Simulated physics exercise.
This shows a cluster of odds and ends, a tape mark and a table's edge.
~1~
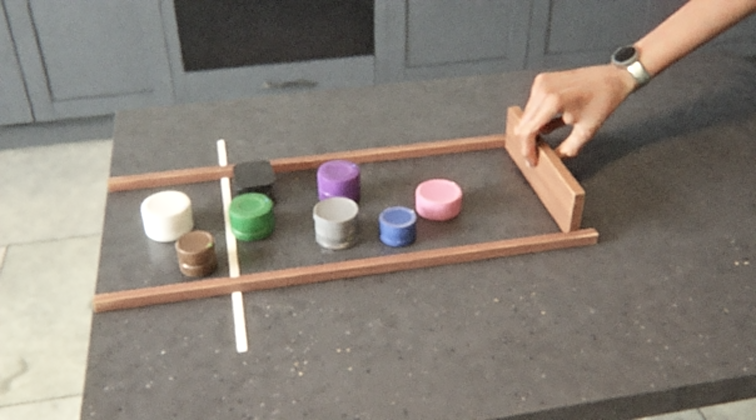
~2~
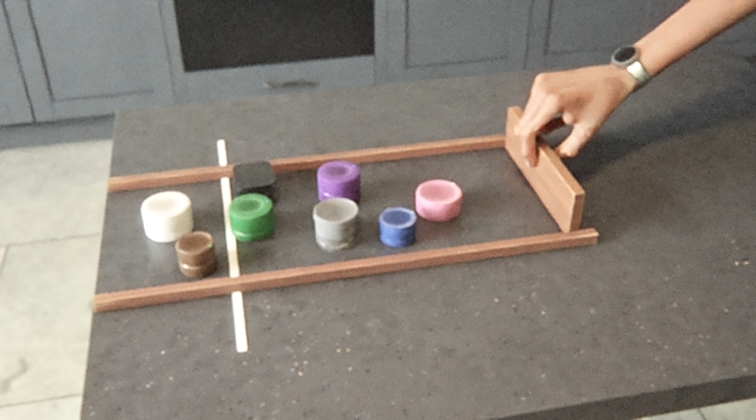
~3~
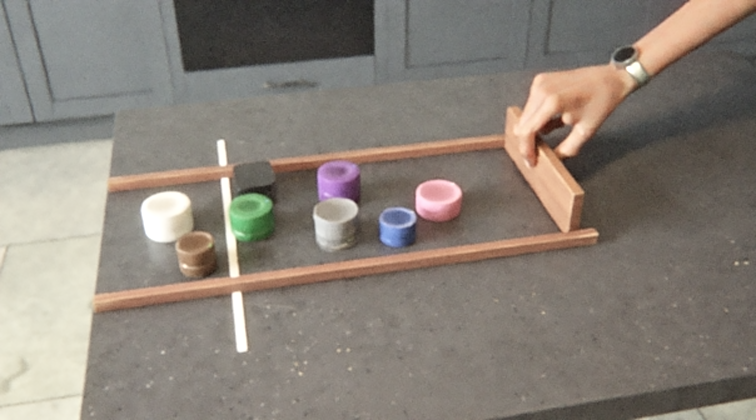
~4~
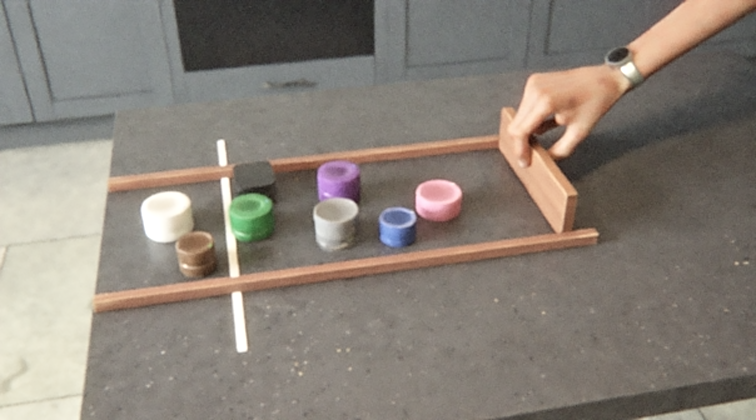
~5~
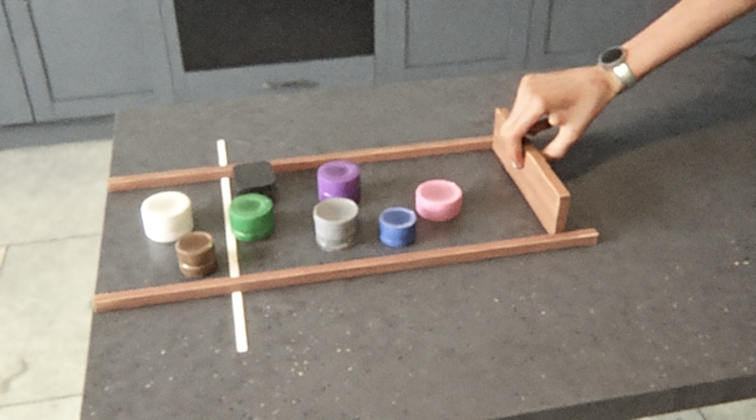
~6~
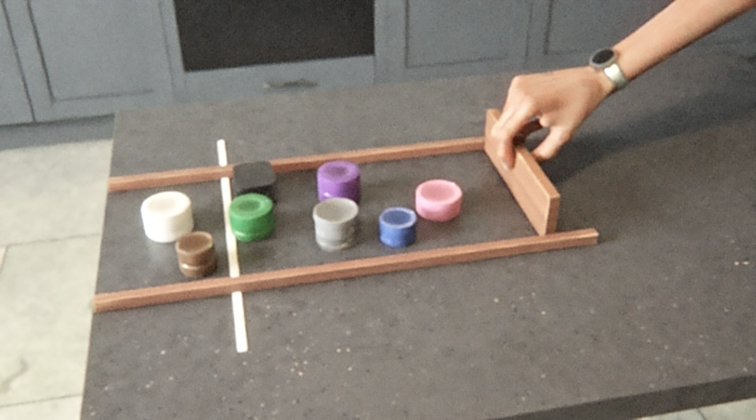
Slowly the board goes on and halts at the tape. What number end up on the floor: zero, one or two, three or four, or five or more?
Here the number that fall off is zero.
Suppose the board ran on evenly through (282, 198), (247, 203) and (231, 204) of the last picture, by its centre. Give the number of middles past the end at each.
Past the end: 0, 0 and 0.
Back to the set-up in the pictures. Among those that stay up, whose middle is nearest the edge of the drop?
The white lid ends nearest.
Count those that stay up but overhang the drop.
The number is 0.
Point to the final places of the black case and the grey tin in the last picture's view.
The black case at (200, 184), the grey tin at (173, 249).
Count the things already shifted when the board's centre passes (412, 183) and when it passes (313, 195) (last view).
By then 1, and 6.
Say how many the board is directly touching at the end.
The number is 4.
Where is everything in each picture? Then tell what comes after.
White lid (168, 216); brown lid (197, 254); green lid (252, 217); board (541, 167); tape (230, 227), in the first picture.
Brown lid (197, 254); board (541, 167), in the second picture.
Green lid (252, 217); grey tin (337, 224), in the third picture.
White lid (168, 217); pink lid (439, 200), in the fourth picture.
Brown lid (197, 254); black case (255, 185), in the fifth picture.
White lid (168, 217); brown lid (197, 254); green lid (252, 217); board (519, 170); tape (230, 227), in the sixth picture.
A little later, none off yet; white lid at rest near (168, 217); brown lid at rest near (197, 254); green lid at rest near (252, 217).
When it is over, the number that fall off is zero.
